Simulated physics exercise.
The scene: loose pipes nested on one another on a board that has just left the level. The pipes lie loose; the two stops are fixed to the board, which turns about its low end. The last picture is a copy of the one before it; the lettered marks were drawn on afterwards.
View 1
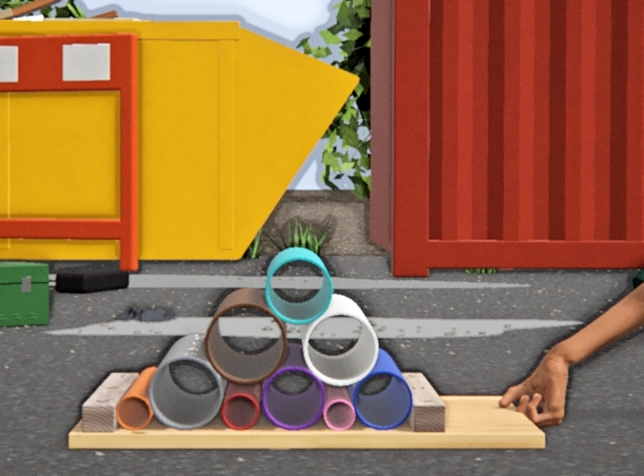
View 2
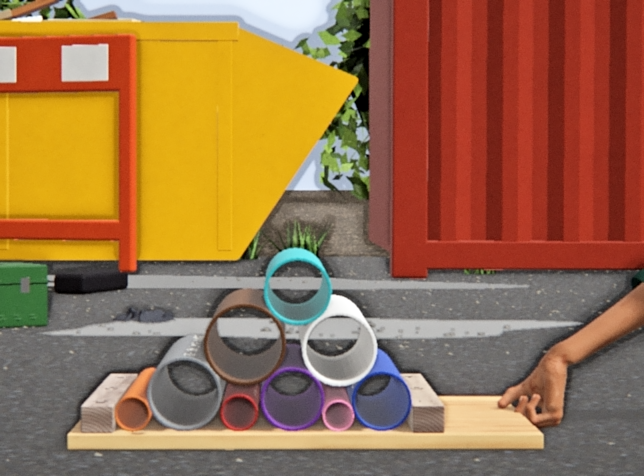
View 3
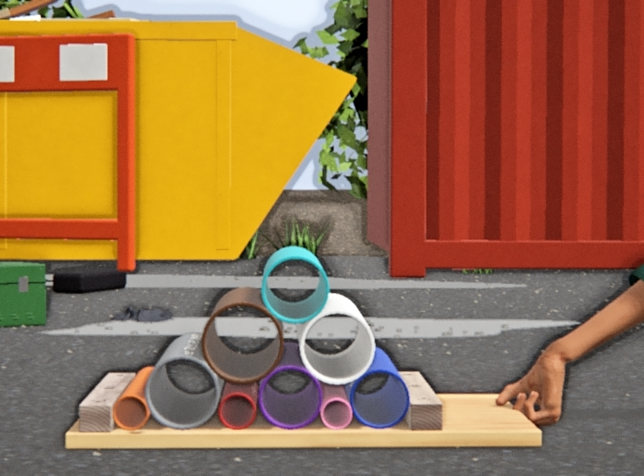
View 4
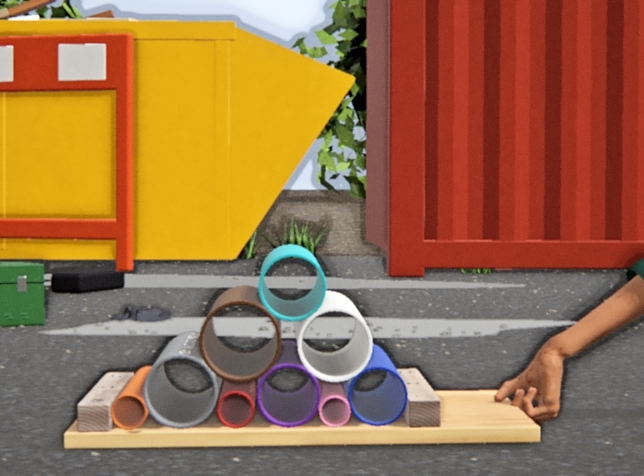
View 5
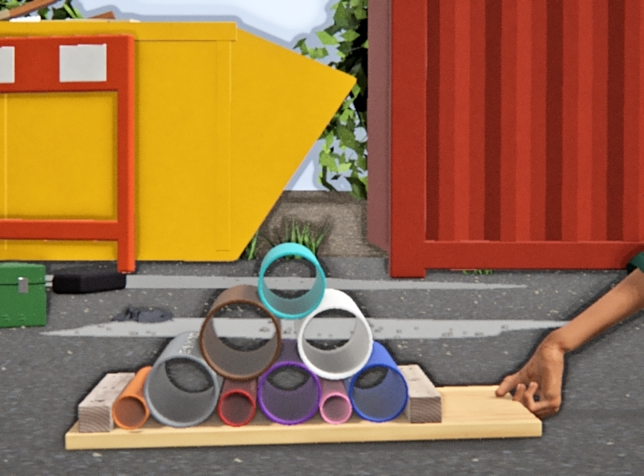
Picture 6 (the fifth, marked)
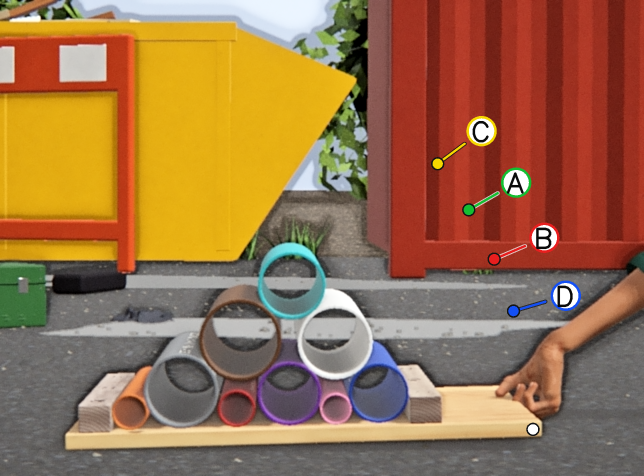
To begin with, loose coloured pipes sit nested in a pile between two blocks on a wooden board, with a hand at its right end, and almost nothing moves apart from a faint drift of the whole view. Then the hand raises the right end slightly, and the pipes stay stacked together.
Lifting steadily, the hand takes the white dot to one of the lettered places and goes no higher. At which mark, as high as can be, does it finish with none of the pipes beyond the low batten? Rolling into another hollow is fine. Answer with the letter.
Raise it to C.
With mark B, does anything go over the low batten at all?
At B: No.
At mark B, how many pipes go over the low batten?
At B the number is none.
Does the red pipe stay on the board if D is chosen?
Yes.
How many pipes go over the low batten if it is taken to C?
With C, none.
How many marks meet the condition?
Four of them.
On the marked copy, A at (469, 210); B at (494, 259); C at (438, 164); D at (514, 311); the white dot at (533, 429).
Taking C. A third of the way, board at 20°.
Two thirds of the way, board at 37°.
When it is over, board at 37°, none over the low batten.
As for the rest, A none over the low batten; B none over the low batten; D none over the low batten.
